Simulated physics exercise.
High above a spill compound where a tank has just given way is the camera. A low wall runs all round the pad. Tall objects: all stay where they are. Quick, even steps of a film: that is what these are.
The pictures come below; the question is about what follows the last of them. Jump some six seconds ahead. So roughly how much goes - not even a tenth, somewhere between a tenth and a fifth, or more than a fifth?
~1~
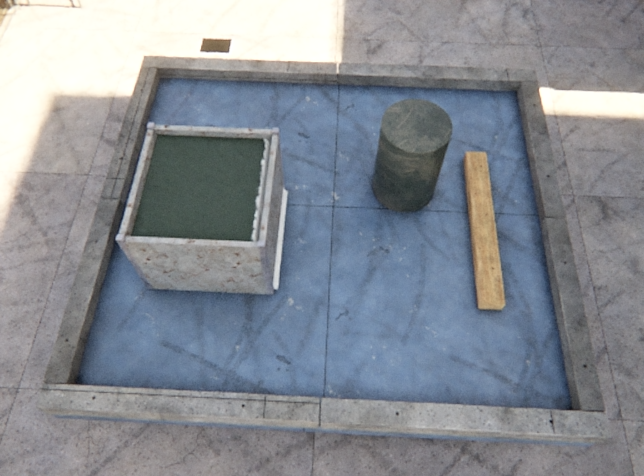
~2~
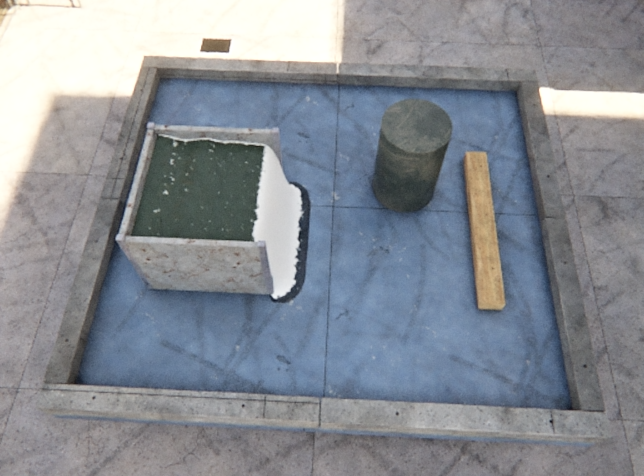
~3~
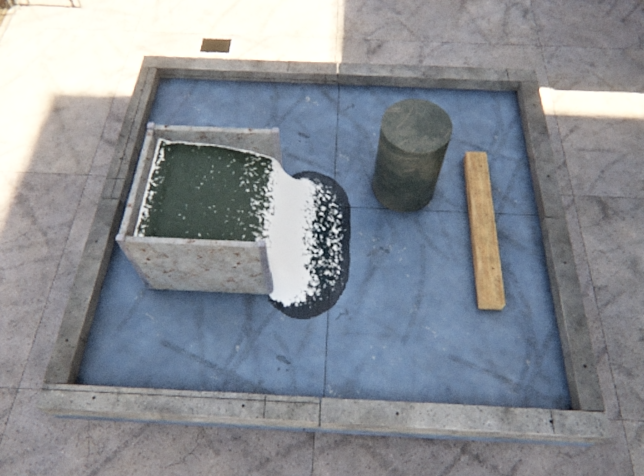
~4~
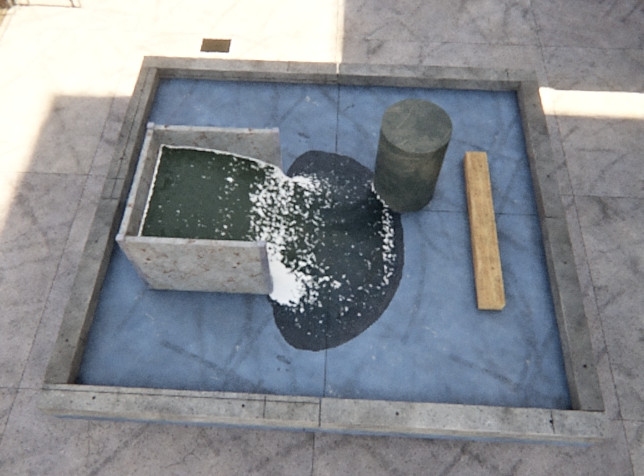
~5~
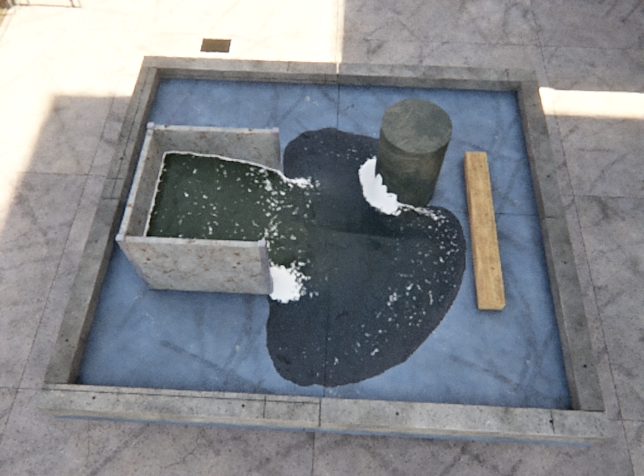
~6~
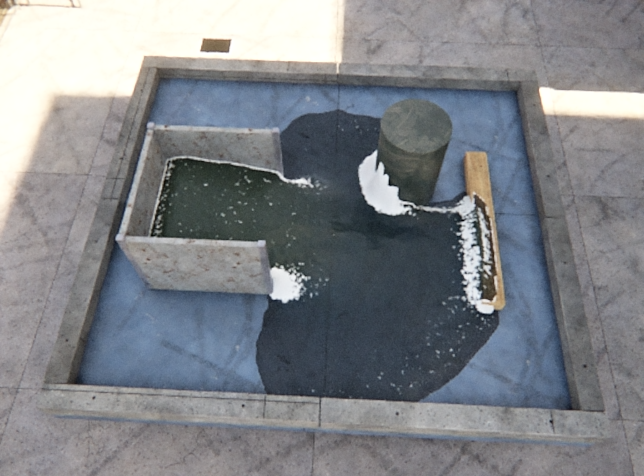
My guess: Between a tenth and a fifth.
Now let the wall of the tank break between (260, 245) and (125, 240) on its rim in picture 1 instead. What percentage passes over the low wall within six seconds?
Some 42 in a hundred.
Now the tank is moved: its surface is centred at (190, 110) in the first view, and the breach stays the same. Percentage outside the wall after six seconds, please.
18 %.
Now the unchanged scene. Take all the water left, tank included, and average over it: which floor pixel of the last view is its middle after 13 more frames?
Close to (407, 234), I reckon.
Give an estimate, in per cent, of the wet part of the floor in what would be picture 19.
Share estimate: About 65 per cent.
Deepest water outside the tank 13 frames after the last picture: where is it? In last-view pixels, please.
Close to (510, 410), I'd say.
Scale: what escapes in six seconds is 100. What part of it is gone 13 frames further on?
My estimate is roughly 75 percent.
A moment on, water covers 50 % of the floor; the low wall has let 0 % over.
Next, water covers 50 % of the floor; the low wall has let 1 % over.
Then, water covers 60 % of the floor; the low wall has let 10 % over.
Later, water covers 65 % of the floor; the low wall has let 13 % over.
In the end, water covers 80 % of the floor; the low wall has let 14 % over.
